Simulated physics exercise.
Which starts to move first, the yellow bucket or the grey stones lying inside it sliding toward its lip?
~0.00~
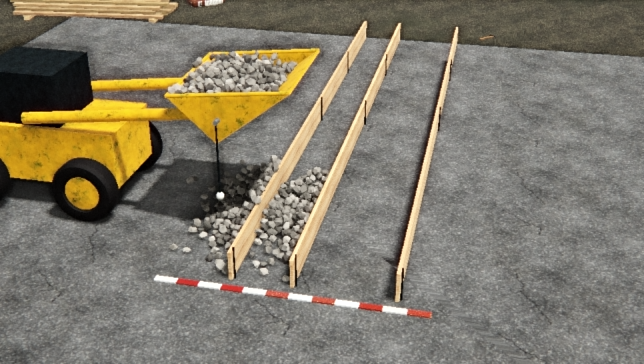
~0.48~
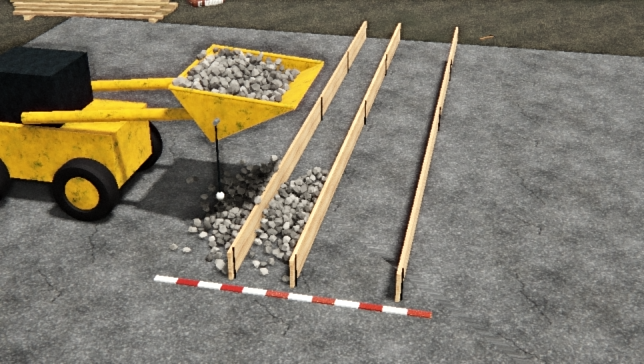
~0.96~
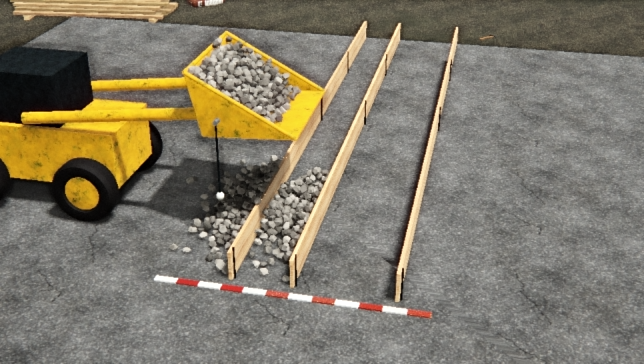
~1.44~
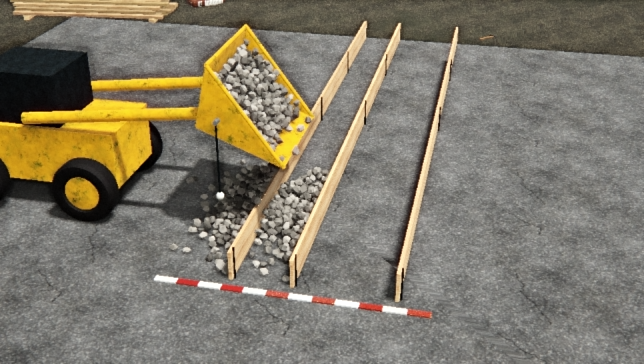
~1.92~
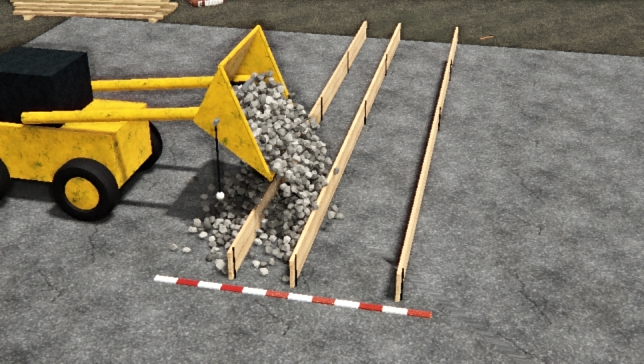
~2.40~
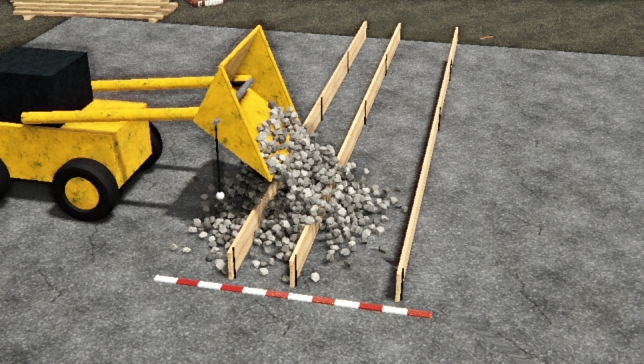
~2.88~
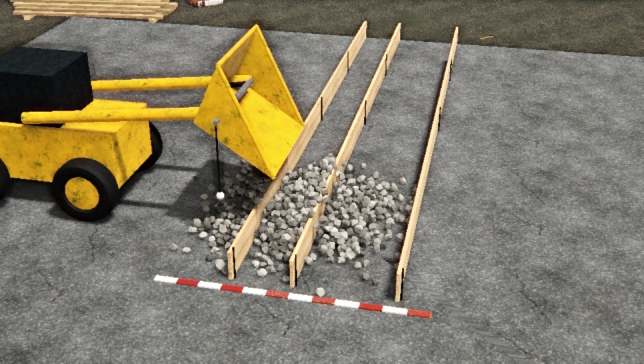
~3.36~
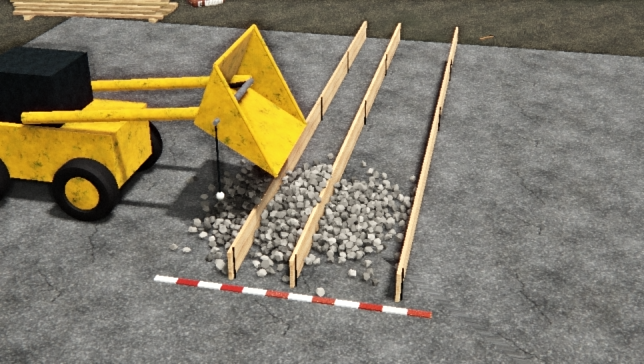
The yellow bucket starts to move first. It is already tilting well forward before the grey stones begin to slide down inside it.
